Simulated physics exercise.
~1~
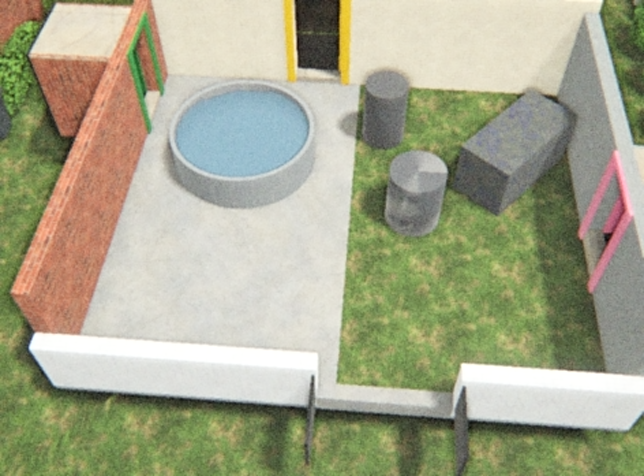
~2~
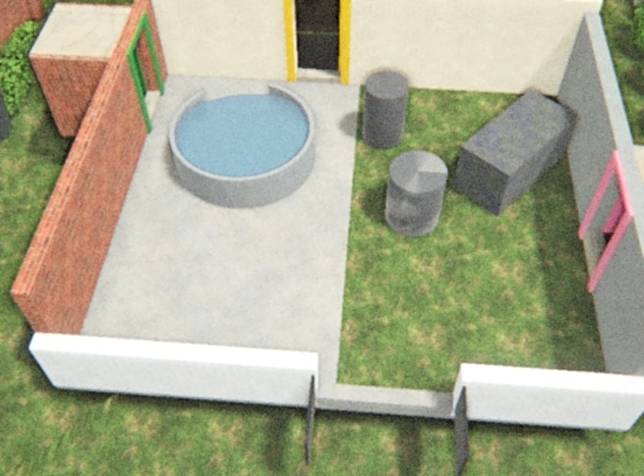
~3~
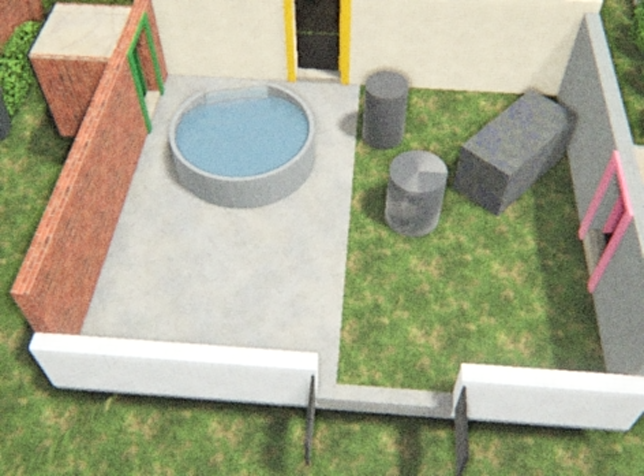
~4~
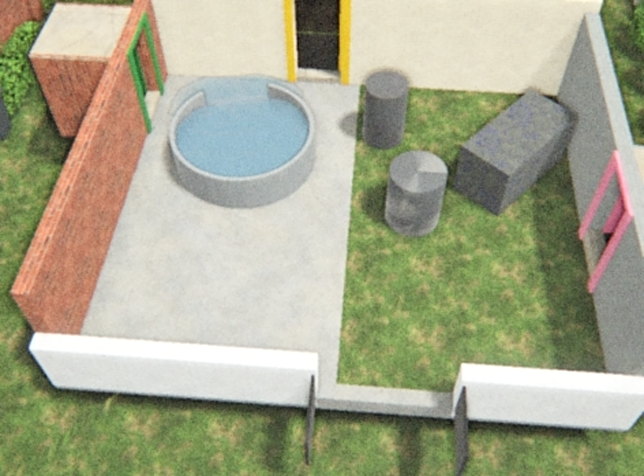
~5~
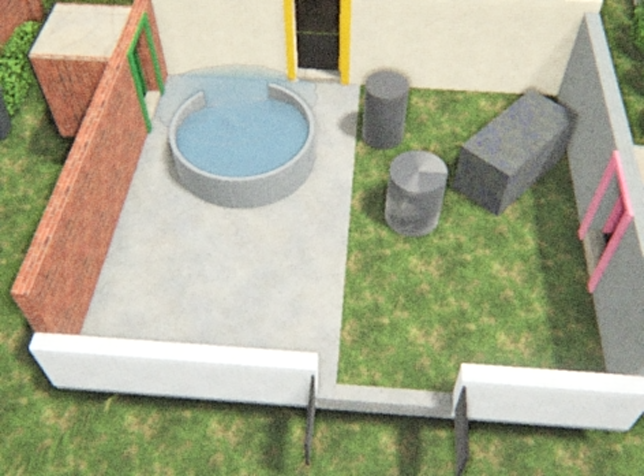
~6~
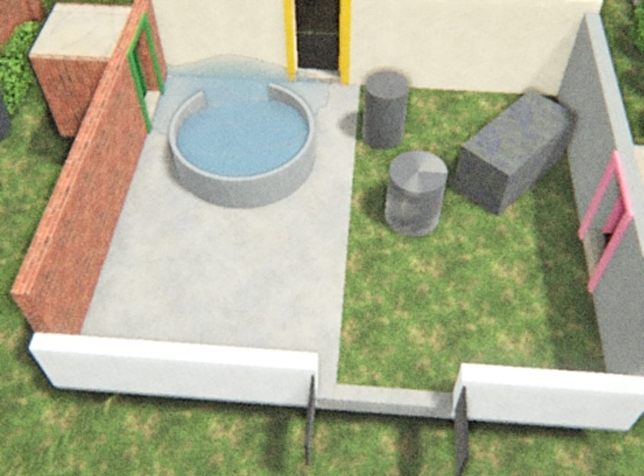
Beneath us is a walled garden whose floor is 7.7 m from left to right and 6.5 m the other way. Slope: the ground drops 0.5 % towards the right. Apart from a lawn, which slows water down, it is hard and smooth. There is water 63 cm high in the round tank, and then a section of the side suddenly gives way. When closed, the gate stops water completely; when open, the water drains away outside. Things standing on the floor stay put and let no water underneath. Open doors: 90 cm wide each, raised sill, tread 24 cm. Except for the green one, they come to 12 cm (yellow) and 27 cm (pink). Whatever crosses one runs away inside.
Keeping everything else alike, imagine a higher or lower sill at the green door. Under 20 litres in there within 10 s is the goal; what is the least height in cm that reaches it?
Close to 22 cm is just enough.
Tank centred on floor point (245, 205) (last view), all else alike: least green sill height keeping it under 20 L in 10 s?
A height near 24 cm.
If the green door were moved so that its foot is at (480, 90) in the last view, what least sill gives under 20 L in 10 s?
You'd want it roughly 6.5 cm high.
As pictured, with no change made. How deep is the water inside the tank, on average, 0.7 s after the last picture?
About 43 cm.
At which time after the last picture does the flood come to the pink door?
Pink 9.0 s.
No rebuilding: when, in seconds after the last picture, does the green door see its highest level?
The level tops out near 1.8 seconds.
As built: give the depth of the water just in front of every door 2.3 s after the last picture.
Before yellow it's 12 cm, before green 22 cm, before pink 0 cm.
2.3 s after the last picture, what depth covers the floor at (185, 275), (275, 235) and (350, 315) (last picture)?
Approx. 2 / 0 / 0 cm.
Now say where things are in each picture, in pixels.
The round tank at (242, 131) is whole and still, 63 cm deep; the green door at (145, 70) is dry, in the first picture.
The front is at a hidden place, 0.3 m from the gap on the far side; 0.3 m2 of floor is wet, 63 cm left at the back, in the second picture.
The front is at a hidden place, 0.7 m from the gap on the far side; 1.1 m2 of floor is wet, 63 cm left at the back, in the third picture.
Water pours out on the far side and has run 1.2 m, to (207, 78); about 8 cm deep outside, 63 cm at the back, in the fourth picture.
Water pours out on the far side and has run 1.6 m, to (178, 75); about 8 cm deep outside, 63 cm at the back, in the fifth picture.
The gap is on the far side, the front 1.7 m out at (169, 74); the back of the round tank holds 60 cm; water is at the green door at (145, 70), in the sixth picture.
Then, 0.7 s after the last picture water covers 10 % of the floor, deepest (58 cm) near (178, 75); 14 cm at the green door, 0 litres in over its 12 cm sill.
Then, 2.3 s after the last picture water covers 35 % of the floor, deepest (32 cm) near (169, 74); 22 cm at the green door, 56 litres in over its 12 cm sill.
Then, 9.3 s after the last picture water covers 90 % of the floor, deepest (11 cm) near (556, 127); 8 cm at the green door, 136 litres in over its 12 cm sill.
At the green door as built, the water peaked near 24 cm, 1.7 s after the last picture.
With a sill of 19 cm, 40 litres would have come in within the 10 s; with 26 cm, 8 litres. So under 20 litres takes about 22 cm.
